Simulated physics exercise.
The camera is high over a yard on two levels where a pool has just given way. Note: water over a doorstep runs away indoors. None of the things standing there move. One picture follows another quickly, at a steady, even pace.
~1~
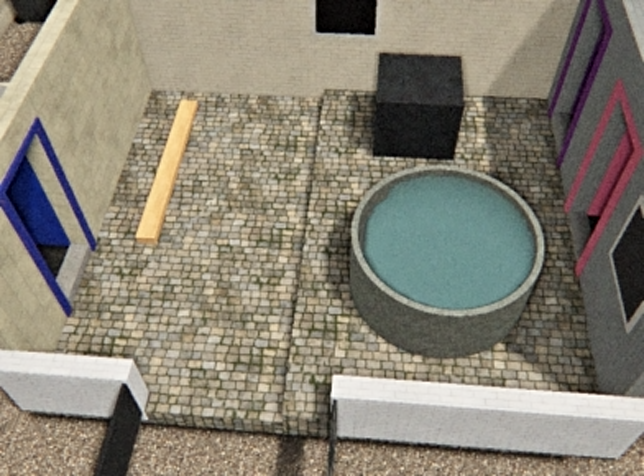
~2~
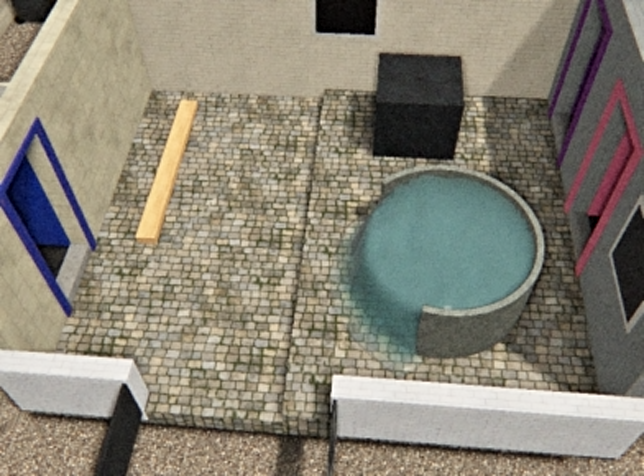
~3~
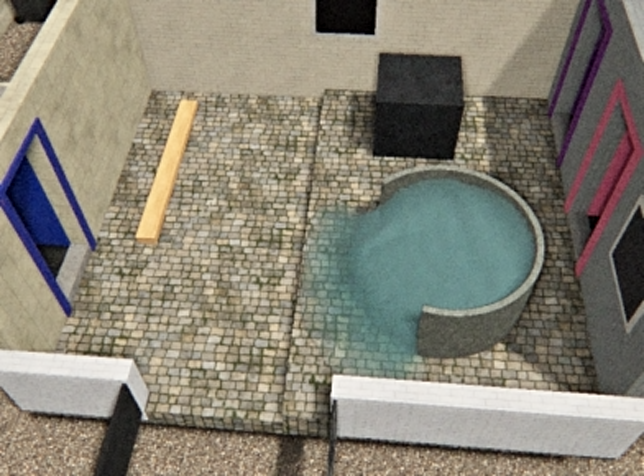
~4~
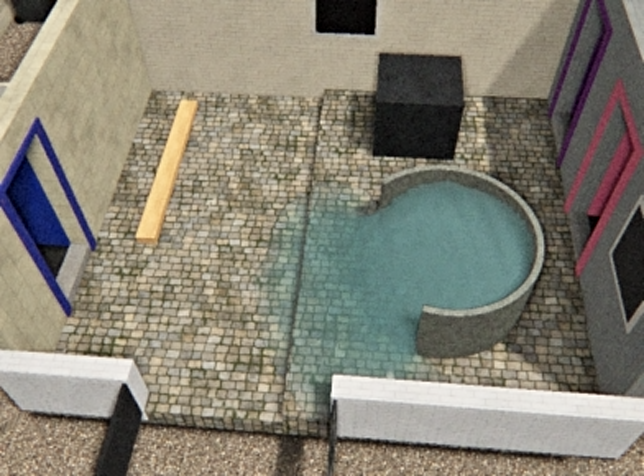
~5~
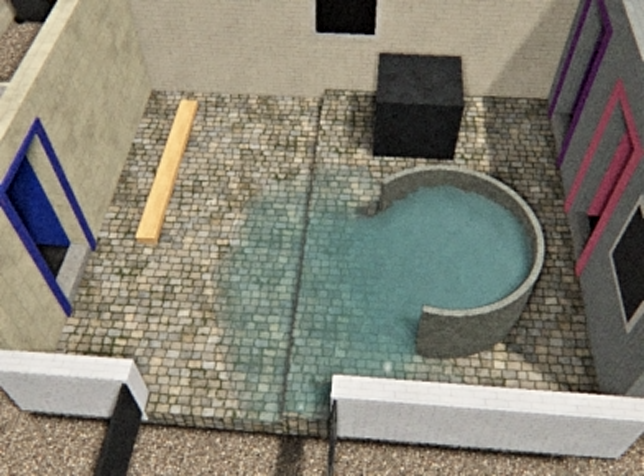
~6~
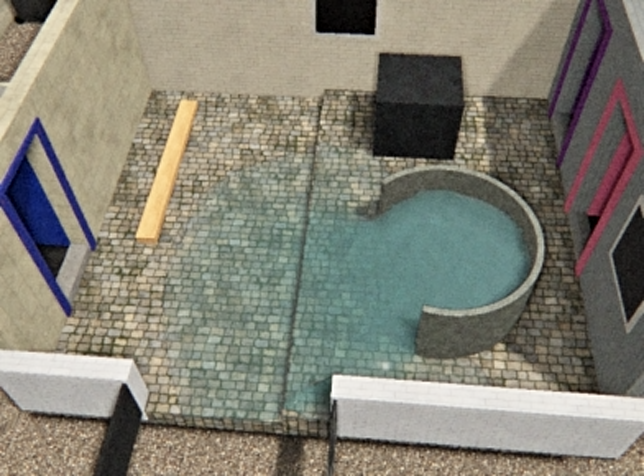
At the start, a round stone pool stands full and still in a walled, cobbled yard with a black block behind it. Its left side gives way and blue-green water pours out, spreading left over the cobbles, then crosses the step and fans thinly over much of the yard's left half.
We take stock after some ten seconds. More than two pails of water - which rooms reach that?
The blue door reaches it; the pink door falls short; the purple door falls short.
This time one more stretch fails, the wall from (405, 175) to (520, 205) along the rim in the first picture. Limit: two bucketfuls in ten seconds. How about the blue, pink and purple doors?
Blue door: Falls short; pink door: Exceeds it; purple door: Exceeds it.
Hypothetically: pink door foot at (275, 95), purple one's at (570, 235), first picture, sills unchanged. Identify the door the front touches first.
I'd go with the one in blue.
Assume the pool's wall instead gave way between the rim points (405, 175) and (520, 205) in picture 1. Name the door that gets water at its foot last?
That's the door marked blue.
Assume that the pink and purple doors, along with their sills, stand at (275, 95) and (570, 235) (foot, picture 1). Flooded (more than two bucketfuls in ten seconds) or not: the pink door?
In short: The pink door passes that mark.
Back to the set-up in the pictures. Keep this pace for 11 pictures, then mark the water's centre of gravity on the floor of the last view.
I'd mark it close to (256, 280).
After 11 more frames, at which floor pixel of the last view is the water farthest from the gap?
Somewhere around (151, 94).
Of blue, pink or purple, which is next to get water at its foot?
The door marked blue.
A moment on, water covers 65 % of the floor; the blue door under two buckets in, the pink door not reached, the purple door not reached.
Next, water covers 65 % of the floor; the blue door over two buckets in, the pink door not reached, the purple door not reached.
Then, water covers 70 % of the floor; the blue door far over two buckets in, the pink door wet at the sill, nothing in, the purple door not reached.
Later, water covers 75 % of the floor; the blue door far over two buckets in, the pink door wet at the sill, nothing in, the purple door not reached.
In the end, water covers 65 % of the floor; the blue door far over two buckets in, the pink door wet at the sill, nothing in, the purple door not reached.
